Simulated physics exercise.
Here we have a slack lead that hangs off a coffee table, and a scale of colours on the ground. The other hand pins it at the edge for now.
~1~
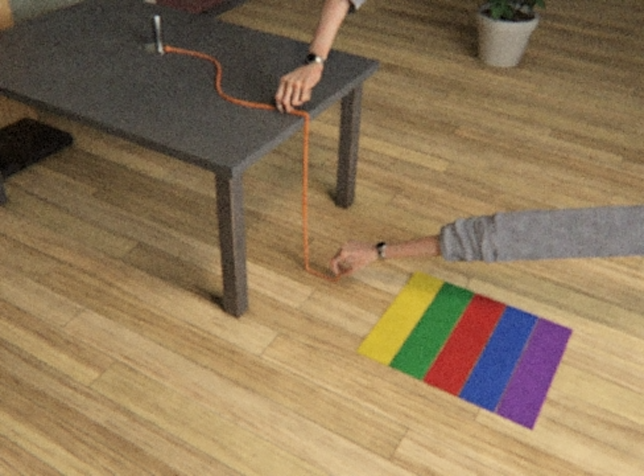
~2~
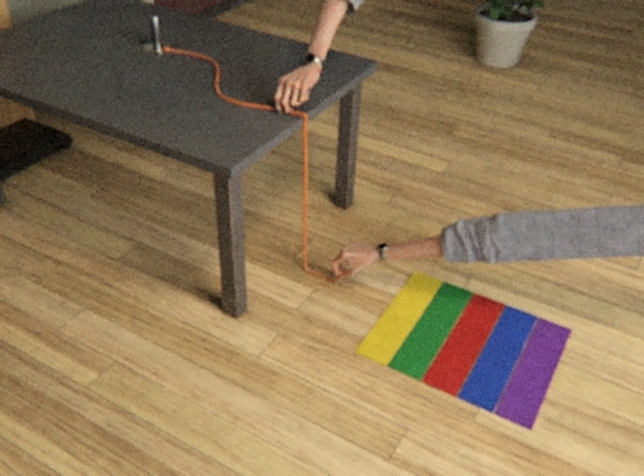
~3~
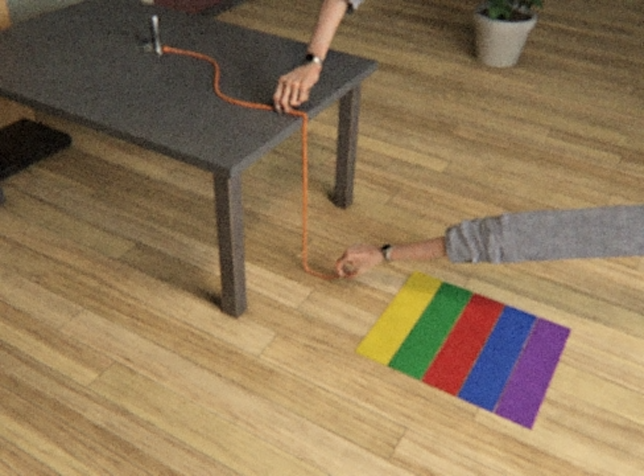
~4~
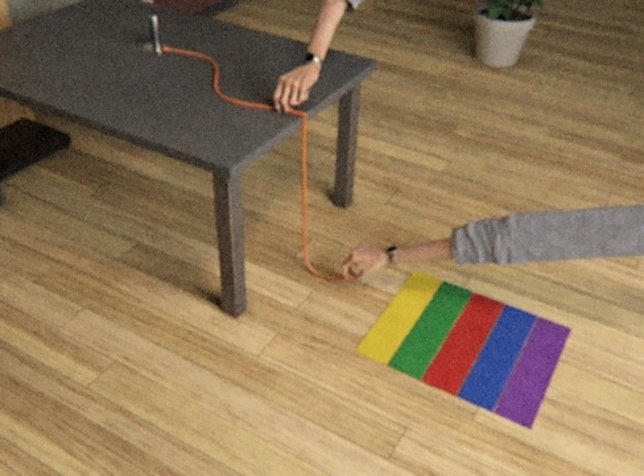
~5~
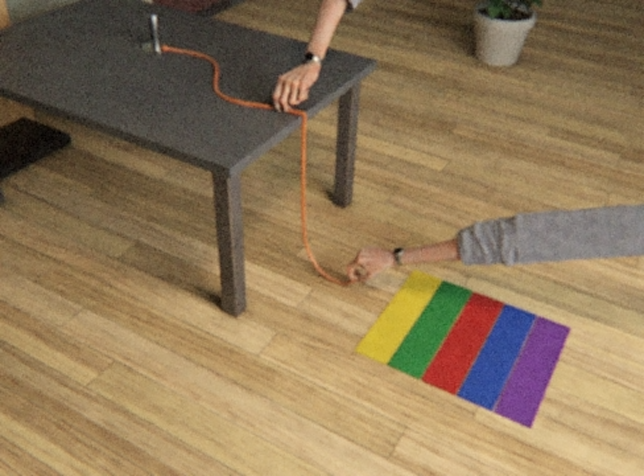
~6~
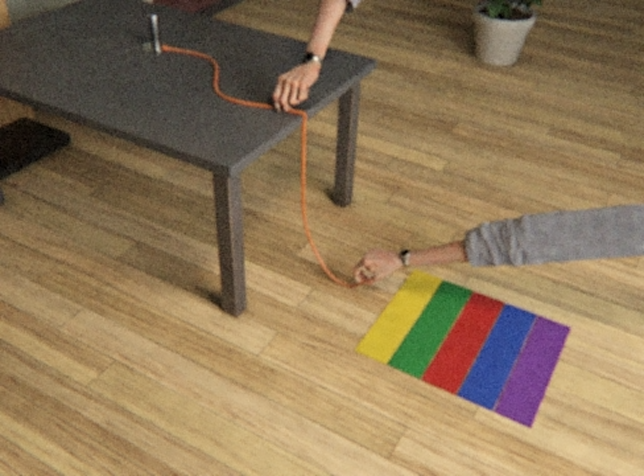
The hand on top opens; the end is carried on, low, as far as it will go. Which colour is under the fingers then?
Over red.
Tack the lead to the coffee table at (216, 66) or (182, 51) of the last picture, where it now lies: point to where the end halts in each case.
Try by try, around (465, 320) and (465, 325).
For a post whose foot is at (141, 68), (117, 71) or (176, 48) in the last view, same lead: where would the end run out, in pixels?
About (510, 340), (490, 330) and (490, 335).
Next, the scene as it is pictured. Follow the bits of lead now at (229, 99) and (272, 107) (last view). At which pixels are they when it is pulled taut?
Near (265, 97) and (298, 112).
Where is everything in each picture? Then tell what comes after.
In the first frame, end (339, 273); yellow (383, 342); green (416, 356); red (450, 371); blue (485, 386); purple (522, 402).
In the second frame, end (341, 274); lead through (192, 54) (217, 79) (246, 105) (305, 130) (305, 198) (305, 254).
In the third frame, end (345, 276).
In the fourth frame, end (350, 278); lead through (192, 53) (216, 78) (245, 104) (304, 129) (304, 197) (305, 253).
In the fifth frame, end (356, 279).
In the sixth frame, end (362, 282); lead through (191, 53) (216, 77) (245, 103) (304, 128) (303, 196) (317, 254).
Early on, end near (407, 299); over yellow.
Midway, end near (447, 315); over green.
At the end of the slack, end near (471, 325); over red. The end stops over the red strip.
